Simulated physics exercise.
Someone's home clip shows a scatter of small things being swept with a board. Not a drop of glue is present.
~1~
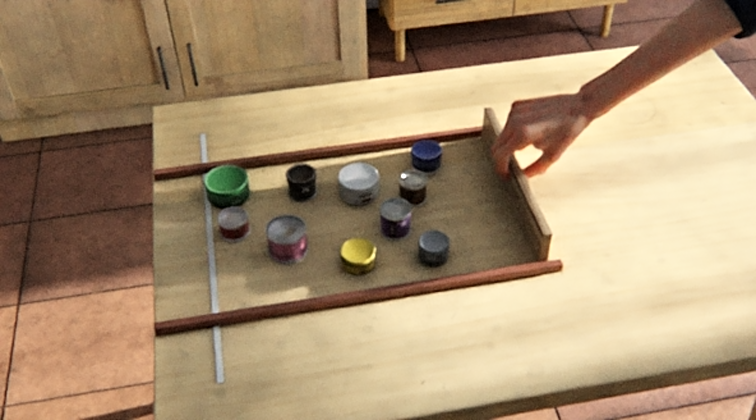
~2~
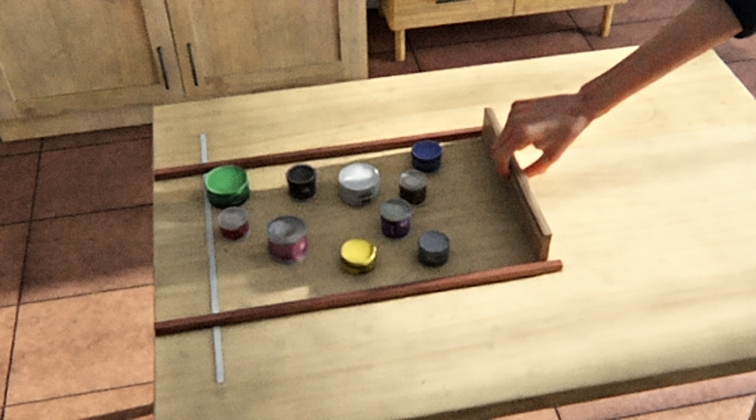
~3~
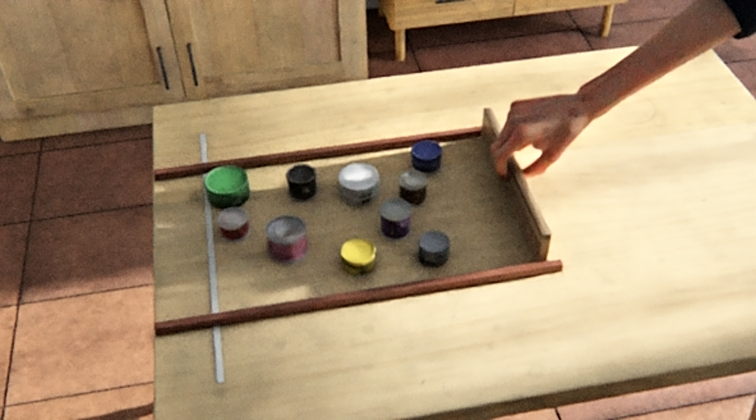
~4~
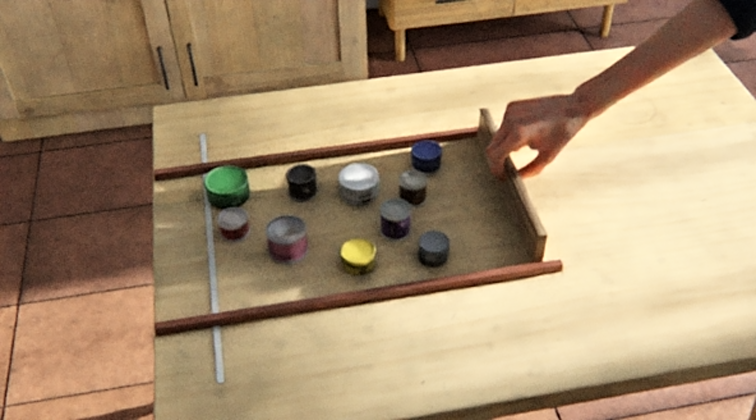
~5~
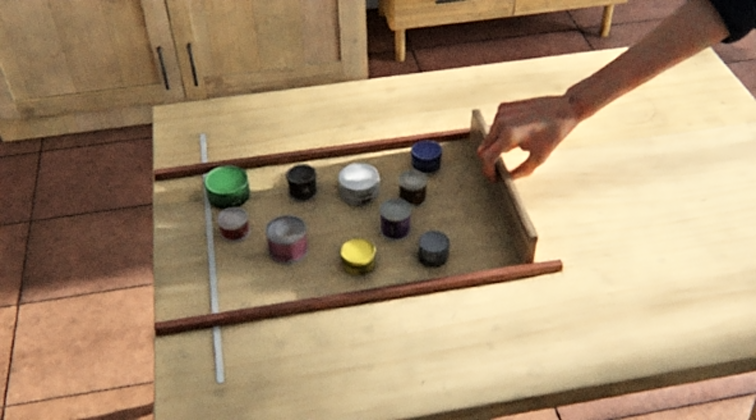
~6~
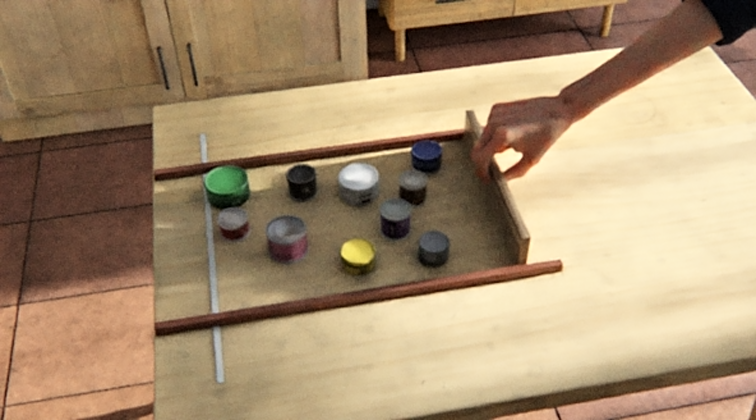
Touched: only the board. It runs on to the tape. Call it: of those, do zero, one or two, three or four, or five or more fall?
One or two fall.
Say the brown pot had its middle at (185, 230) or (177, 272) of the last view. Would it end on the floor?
Order of tries: Off, off.
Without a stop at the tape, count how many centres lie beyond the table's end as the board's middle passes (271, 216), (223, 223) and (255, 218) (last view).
First 0, next 1, last 0.
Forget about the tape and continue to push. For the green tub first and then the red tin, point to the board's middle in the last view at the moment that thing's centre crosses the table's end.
The middle is at (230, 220) when it's the green tub, and at (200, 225) when it's the red tin.
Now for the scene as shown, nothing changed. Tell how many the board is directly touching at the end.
5 in contact.
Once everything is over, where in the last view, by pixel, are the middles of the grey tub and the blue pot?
In the last picture they sit at about (198, 298) and about (190, 180).
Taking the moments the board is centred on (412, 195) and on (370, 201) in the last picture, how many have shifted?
By then 3, and 7.
Early on, none off yet; green tub at rest near (227, 187); red tin at rest near (234, 225); pink pot at rest near (287, 239).
Finally, the number that fall off is one or two; lost, green tub.
